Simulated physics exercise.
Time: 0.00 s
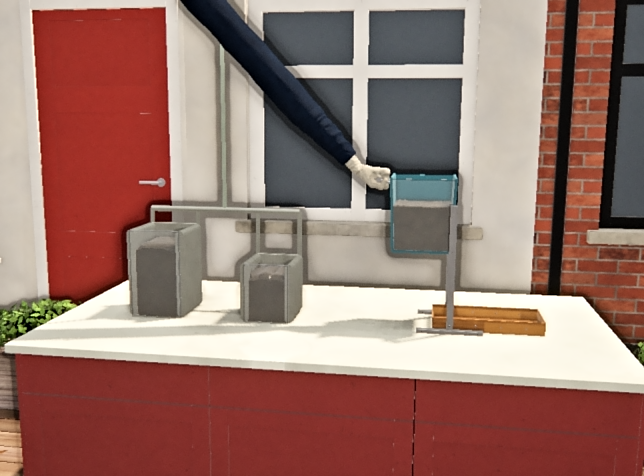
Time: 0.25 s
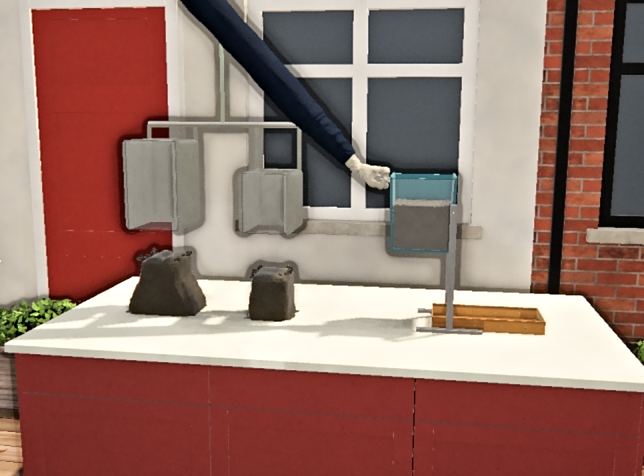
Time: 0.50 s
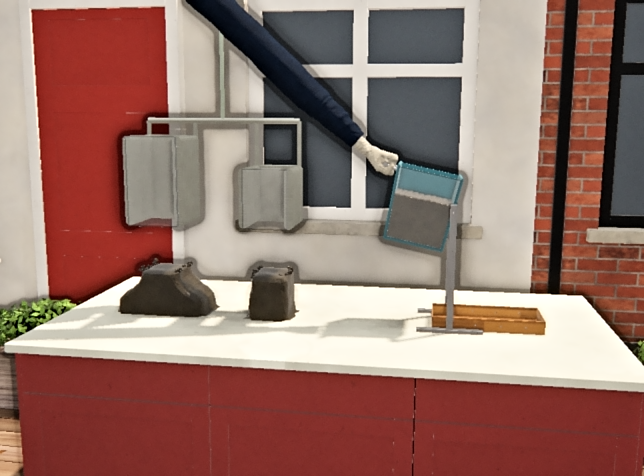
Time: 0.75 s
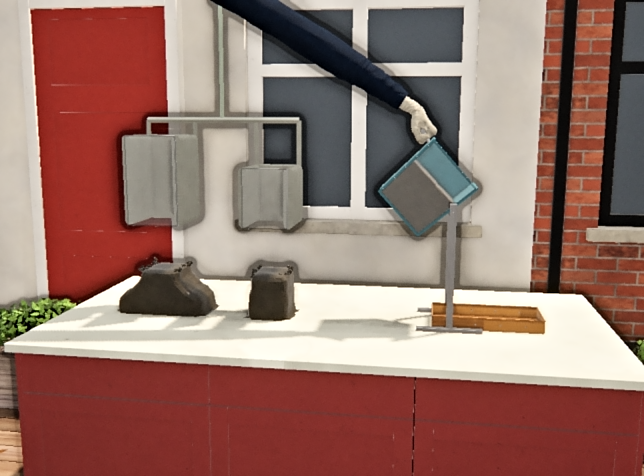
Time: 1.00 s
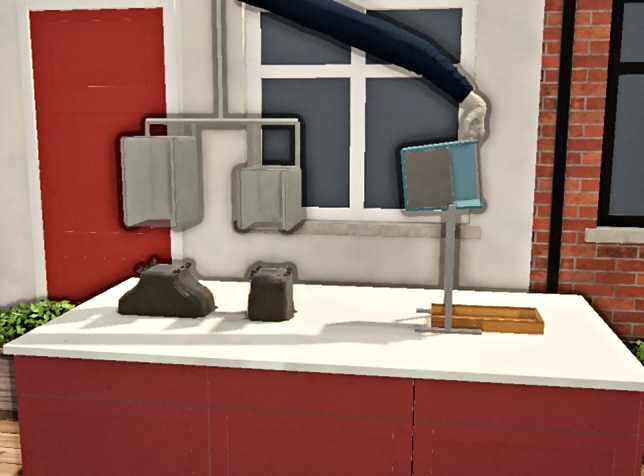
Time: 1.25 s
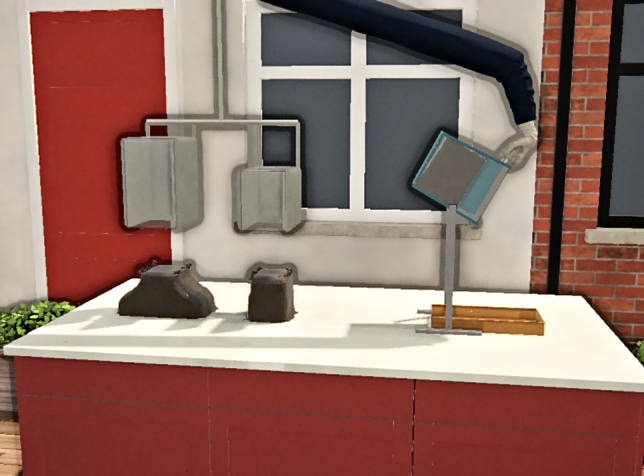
Outside a house, above a white-topped red counter, two grey casings lift off dark blocks and the larger left one slumps, while a dark-sleeved arm turns a blue tub of grey sludge clockwise past its side.
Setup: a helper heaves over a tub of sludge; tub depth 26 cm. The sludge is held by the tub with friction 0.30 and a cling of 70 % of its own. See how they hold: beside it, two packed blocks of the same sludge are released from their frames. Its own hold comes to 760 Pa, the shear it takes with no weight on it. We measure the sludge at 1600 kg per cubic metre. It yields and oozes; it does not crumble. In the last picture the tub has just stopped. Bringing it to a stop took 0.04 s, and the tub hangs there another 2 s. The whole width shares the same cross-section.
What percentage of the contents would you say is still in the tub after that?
I would say about 0 %.
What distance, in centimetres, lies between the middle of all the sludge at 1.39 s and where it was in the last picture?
About 8 cm.
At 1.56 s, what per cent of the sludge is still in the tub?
It's something like 30 % of the original load.
By 1.39 s, the tub is at 118 degrees and holds 100 %.
By 1.56 s, the tub is at 118 degrees and holds 32 %.
By 1.73 s, the tub is at 118 degrees and holds 0 %.
By 1.90 s, the tub is at 118 degrees and holds 0 %.
By 3.25 s, at the end, the tub is at 118 degrees and holds 0 %.
